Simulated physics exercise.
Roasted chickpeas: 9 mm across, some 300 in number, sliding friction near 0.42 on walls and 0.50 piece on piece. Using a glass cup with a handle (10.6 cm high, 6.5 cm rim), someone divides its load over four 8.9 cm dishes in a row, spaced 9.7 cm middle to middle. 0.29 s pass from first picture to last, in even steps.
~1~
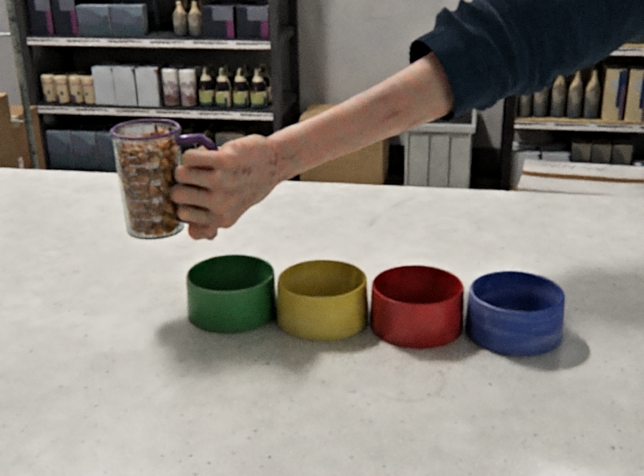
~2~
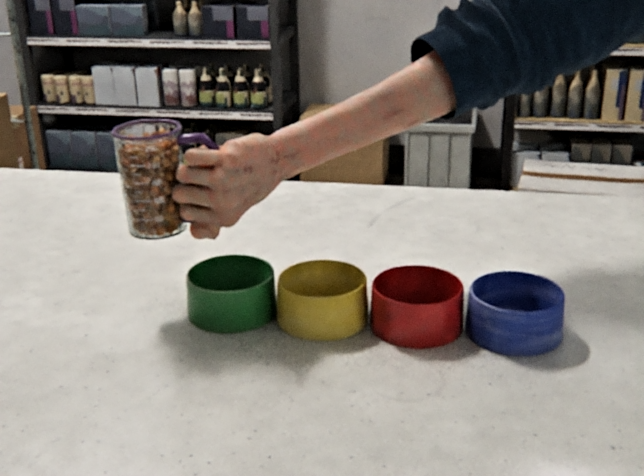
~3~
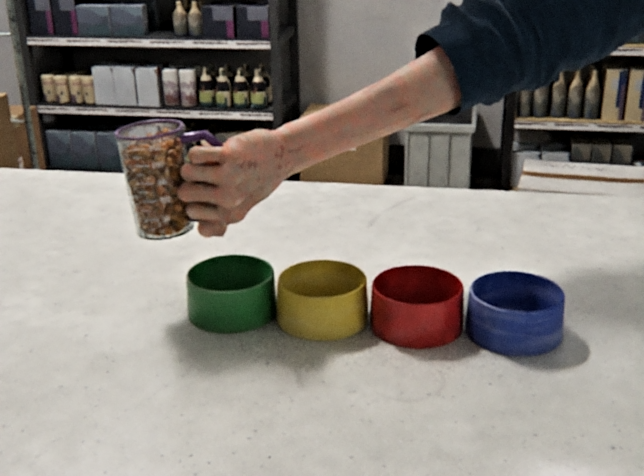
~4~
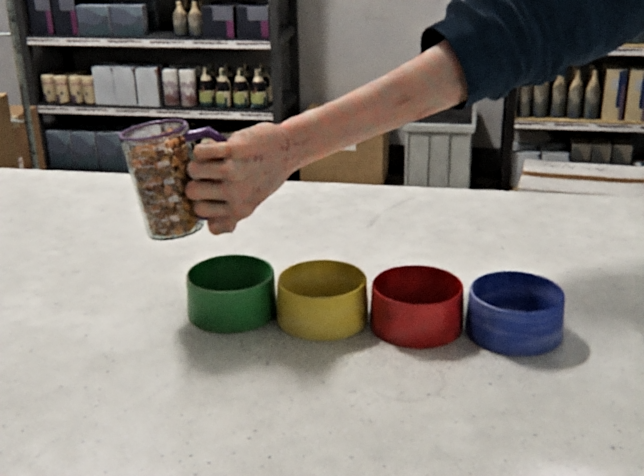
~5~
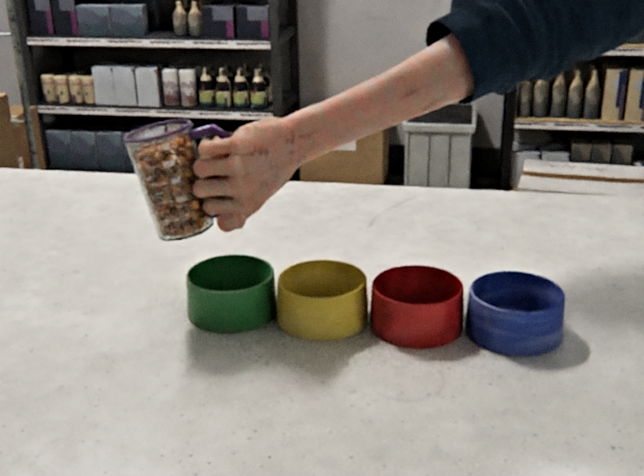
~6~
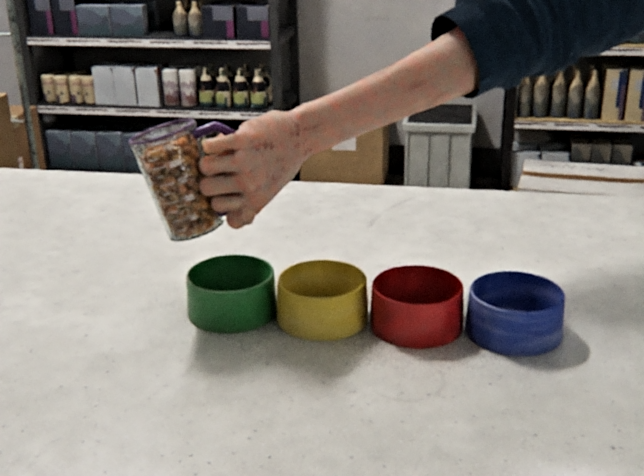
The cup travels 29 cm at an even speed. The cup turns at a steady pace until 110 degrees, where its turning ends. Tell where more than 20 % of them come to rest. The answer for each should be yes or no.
Red - no, blue - no, green - no, yellow - yes, counter - no.
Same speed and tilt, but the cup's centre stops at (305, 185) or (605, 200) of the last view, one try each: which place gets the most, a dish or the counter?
Most lands at green on the first run and at yellow on the second.
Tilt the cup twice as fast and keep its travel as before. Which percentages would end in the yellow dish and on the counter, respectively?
Yellow 30, counter 10.
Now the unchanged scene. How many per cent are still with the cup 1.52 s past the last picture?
I'd estimate some 75 per cent of the load.
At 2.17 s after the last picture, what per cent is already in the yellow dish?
I'd say close to 60 per cent at that point.
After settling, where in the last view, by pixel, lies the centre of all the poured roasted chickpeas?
Roughly (333, 305).
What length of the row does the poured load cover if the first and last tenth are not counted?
Roughly 12 cm.
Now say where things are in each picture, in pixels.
Cup at (151, 180), tilt 0 degrees, lip at (115, 128), moved 0.0 cm; middle of the pieces at (153, 181); green dish at (230, 273); yellow dish at (322, 279); red dish at (418, 285); blue dish at (517, 291), in the first picture.
Cup at (153, 180), tilt 1 degrees, lip at (116, 129), moved 0.2 cm; middle of the pieces at (155, 181), in the second picture.
Cup at (158, 180), tilt 4 degrees, lip at (119, 130), moved 0.7 cm; middle of the pieces at (160, 181), in the third picture.
Cup at (165, 180), tilt 8 degrees, lip at (123, 133), moved 1.5 cm; middle of the pieces at (167, 181), in the fourth picture.
Cup at (172, 181), tilt 11 degrees, lip at (128, 136), moved 2.3 cm; middle of the pieces at (175, 181), in the fifth picture.
Cup at (180, 181), tilt 15 degrees, lip at (133, 139), moved 3.0 cm; middle of the pieces at (182, 182); green dish at (230, 273); yellow dish at (322, 279); red dish at (418, 285); blue dish at (517, 291), in the sixth picture.
Then, 0.91 s after the last picture, tilt 75 degrees; cup holds 100 %.
Then, 1.52 s after the last picture, tilt 110 degrees; cup holds 75 %, green 5 %, yellow 20 %.
Then, 2.17 s after the last picture, tilt 110 degrees; cup holds 20 %, red 5 %, green 5 %, yellow 60 %.
In the end, red 10 %, blue 0 %, green 5 %, yellow 75 %, counter 10 %.
